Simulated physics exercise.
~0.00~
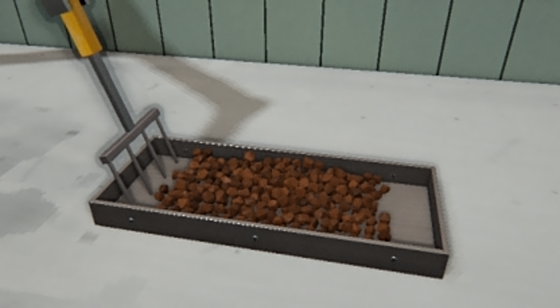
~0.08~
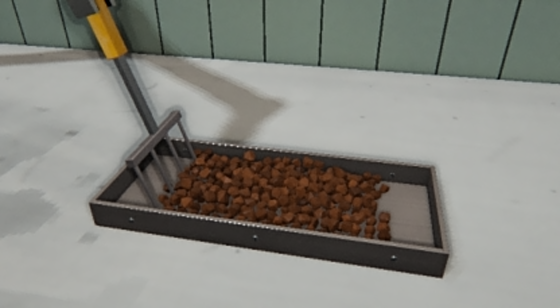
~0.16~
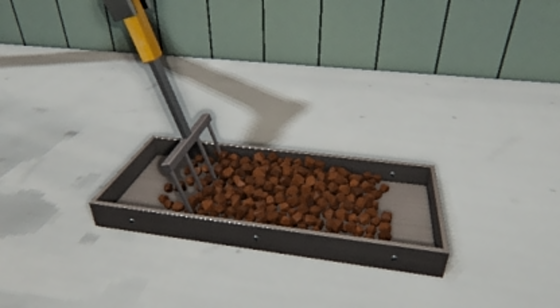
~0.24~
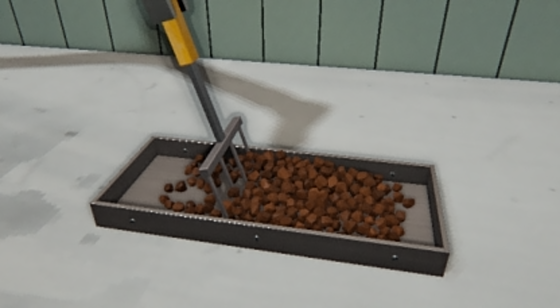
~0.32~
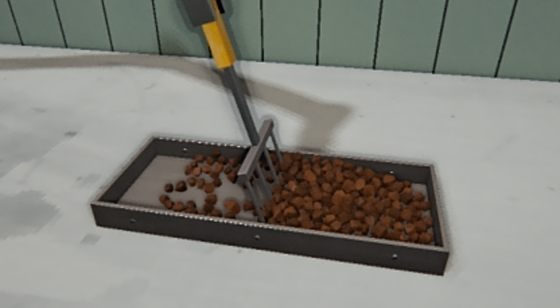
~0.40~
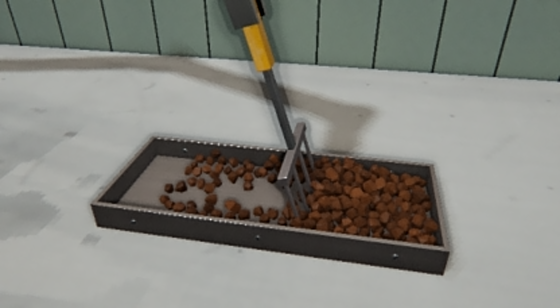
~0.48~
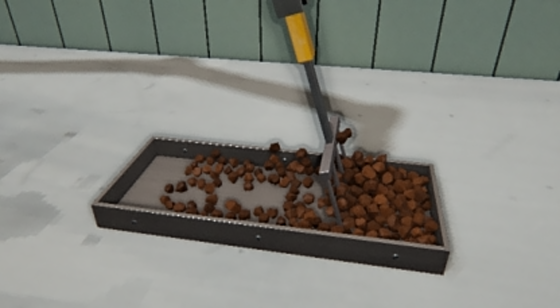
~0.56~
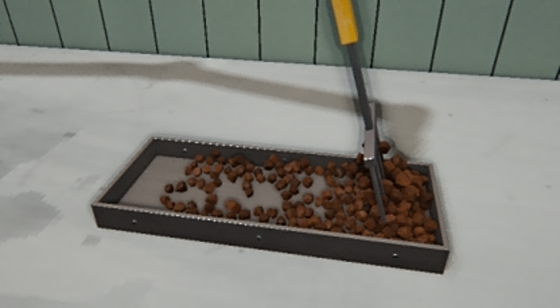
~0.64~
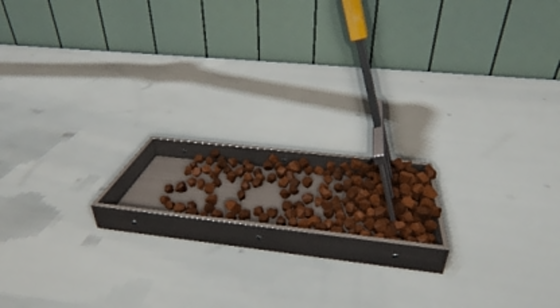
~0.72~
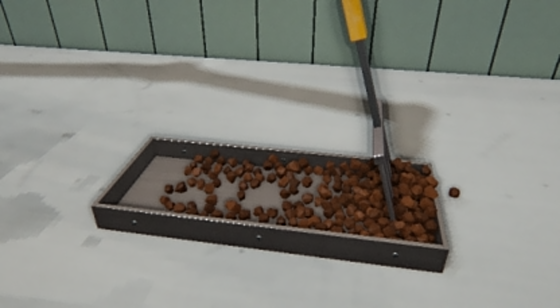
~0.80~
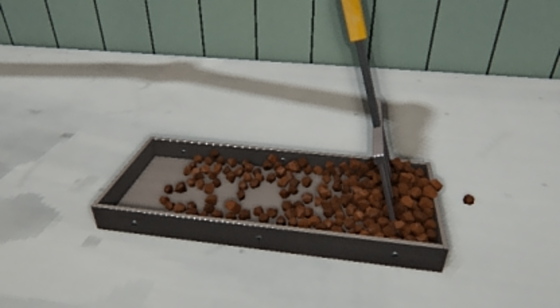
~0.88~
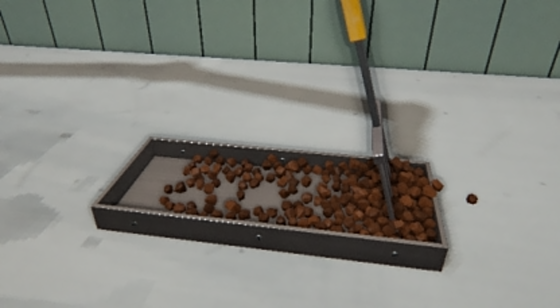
The clip shows a fork with a yellow section on its handle sweeping brown pellets rightward through a shallow rectangular tray, leaving some scattered behind its prongs. It stops near the right end, where the pellets are heaped, and one pellet drops outside and comes to rest on the pale surface.
